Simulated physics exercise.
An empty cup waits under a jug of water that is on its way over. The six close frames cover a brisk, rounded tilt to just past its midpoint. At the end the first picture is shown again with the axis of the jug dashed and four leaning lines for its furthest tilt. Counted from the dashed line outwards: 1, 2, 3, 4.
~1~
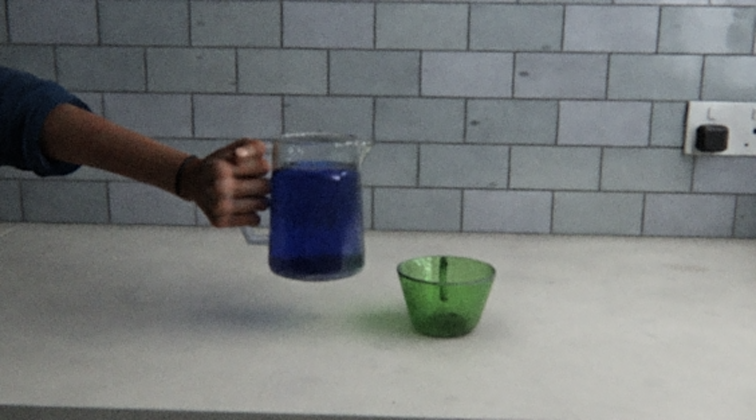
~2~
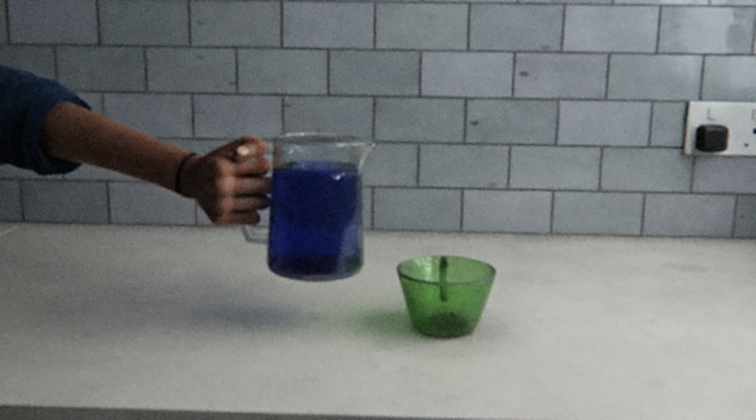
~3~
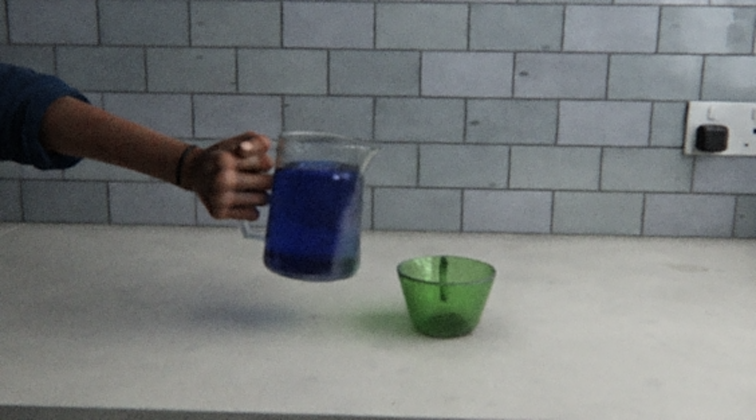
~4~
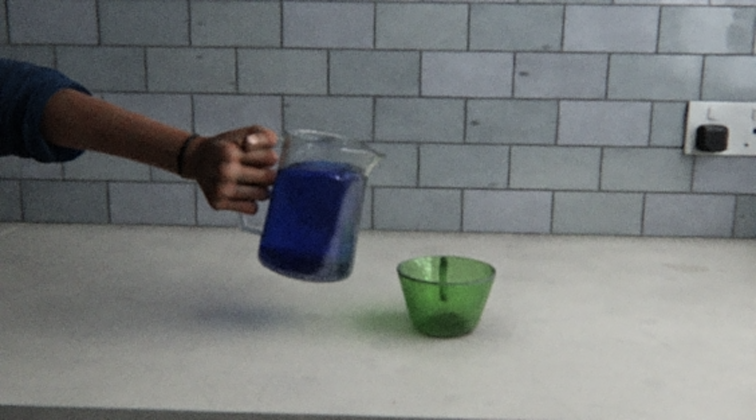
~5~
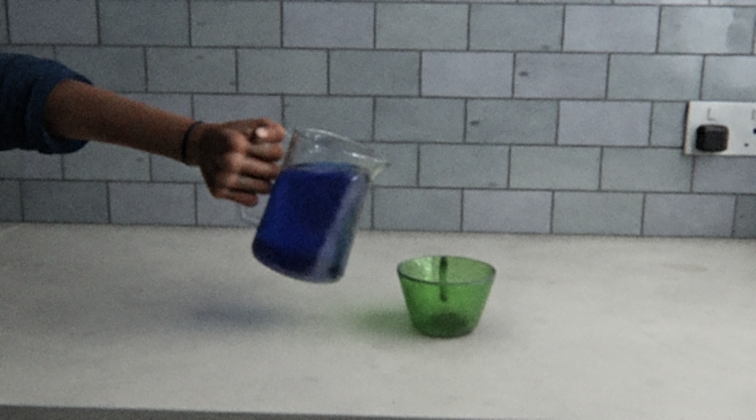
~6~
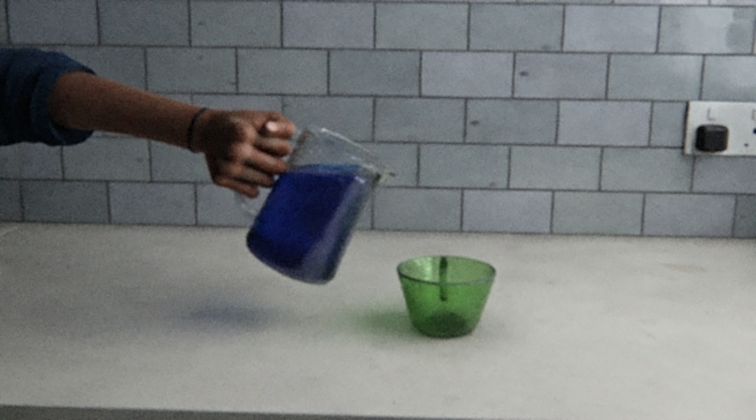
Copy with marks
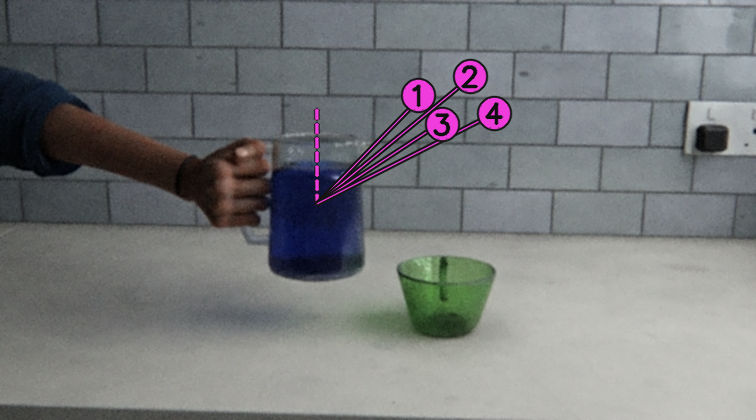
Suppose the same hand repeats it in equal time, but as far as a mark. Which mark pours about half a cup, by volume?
4 beats the others.
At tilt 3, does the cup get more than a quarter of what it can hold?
Yes.
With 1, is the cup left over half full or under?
Under half.
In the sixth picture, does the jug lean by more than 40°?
No.
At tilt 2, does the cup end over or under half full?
Under.
In magenta, 1 at (408, 110); 2 at (457, 88); 3 at (426, 132); 4 at (479, 121).
With 1, the cup ends with about 12 % of what it can hold.
With 2, the cup ends with about 22 % of what it can hold.
With 3, the cup ends with about 33 % of what it can hold.
With 4, the cup ends with about 48 % of what it can hold.
